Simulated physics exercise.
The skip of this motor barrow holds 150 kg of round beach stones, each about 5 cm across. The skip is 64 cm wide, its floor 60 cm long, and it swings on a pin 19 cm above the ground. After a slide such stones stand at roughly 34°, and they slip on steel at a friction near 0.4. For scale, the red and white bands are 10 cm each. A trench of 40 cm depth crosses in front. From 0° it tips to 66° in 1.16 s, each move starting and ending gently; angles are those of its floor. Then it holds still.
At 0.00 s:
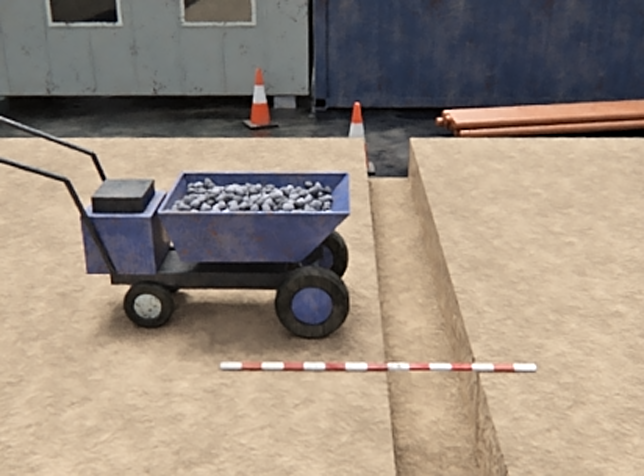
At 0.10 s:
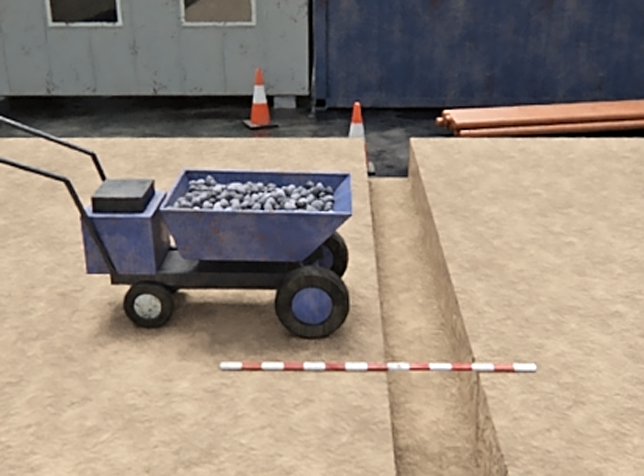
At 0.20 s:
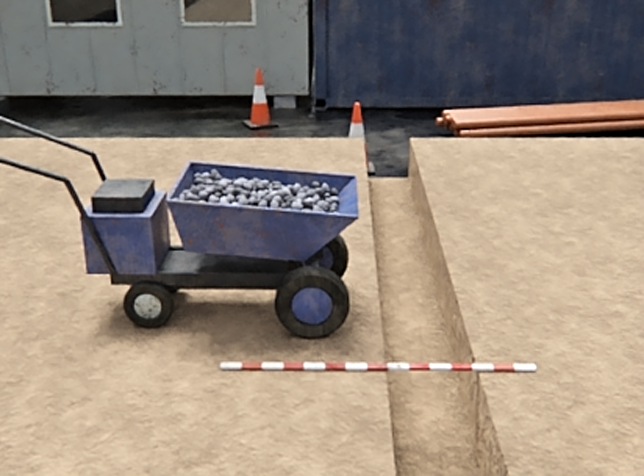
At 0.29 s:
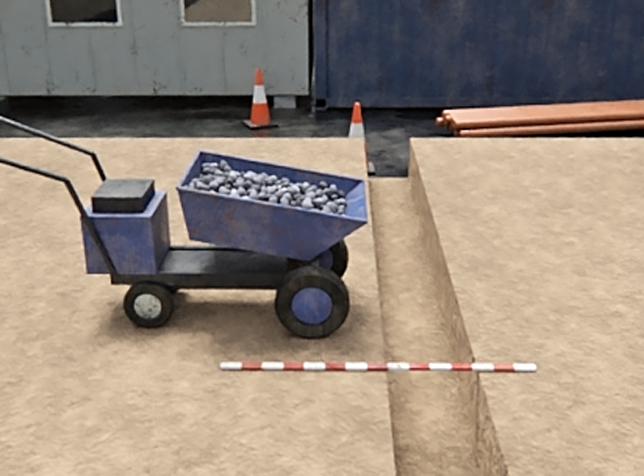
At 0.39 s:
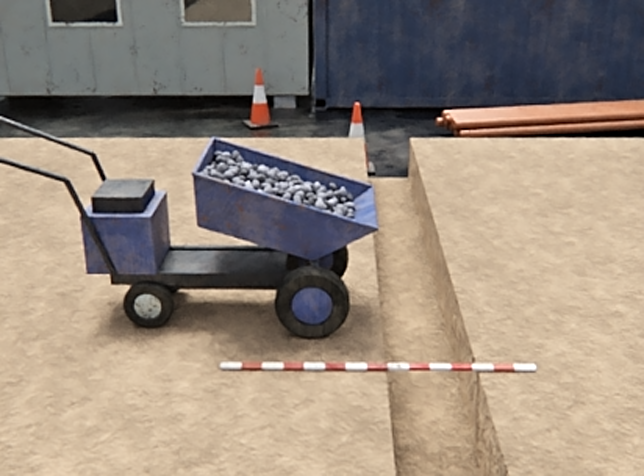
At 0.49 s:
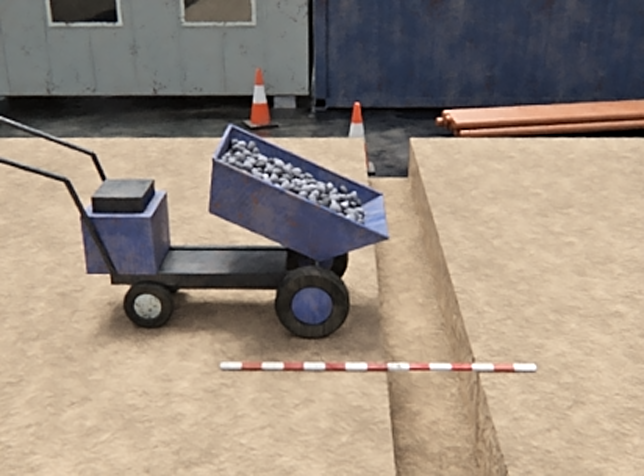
A blue motor barrow standing beside a trench, its skip of grey stones tilting steadily toward the right, rear end rising.
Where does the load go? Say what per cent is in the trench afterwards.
Some 67 per cent of it.
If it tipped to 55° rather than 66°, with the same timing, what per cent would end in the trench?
It would be near 65 per cent.
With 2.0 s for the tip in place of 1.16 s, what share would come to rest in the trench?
It would be near 80 per cent.
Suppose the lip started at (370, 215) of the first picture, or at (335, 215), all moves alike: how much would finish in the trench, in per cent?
First some 40, then 85 per cent.
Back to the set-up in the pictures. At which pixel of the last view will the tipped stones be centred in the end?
Around (444, 357).
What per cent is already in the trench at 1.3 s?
About 30 per cent by then.
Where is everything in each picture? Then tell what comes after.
The skip is at 0°, its lip at (349, 214); the top of the load is at (247, 192), in the first picture.
Lip at (352, 215), floor tilted 1°, highest stones at (237, 191); the stones move at 0.2 m/s on average, in the second picture.
Lip at (358, 217), floor tilted 5°, highest stones at (227, 184); the stones move at 0.4 m/s on average, in the third picture.
Lip at (367, 222), floor tilted 11°, highest stones at (225, 174); the stones move at 0.6 m/s on average, in the fourth picture.
Lip at (378, 229), floor tilted 18°, highest stones at (228, 162); the stones move at 0.7 m/s on average, in the fifth picture.
Lip at (389, 238), floor tilted 25°, highest stones at (236, 152); the stones move at 0.8 m/s on average, in the sixth picture.
After 0.9 s the floor is at 56°; 100 % in the skip; the foremost stones are at (409, 255).
After 1.3 s the floor is at 66°; 57 % in the skip, 30 % in the trench, 13 % past the trench; the foremost stones are at (514, 322).
After 1.6 s the floor is at 66°; 22 % in the skip, 47 % in the trench, 32 % past the trench; the foremost stones are at (603, 307).
After 3.6 s the floor is at 66°; 0 % in the skip, 67 % in the trench, 33 % past the trench; the foremost stones are past the picture's edge.
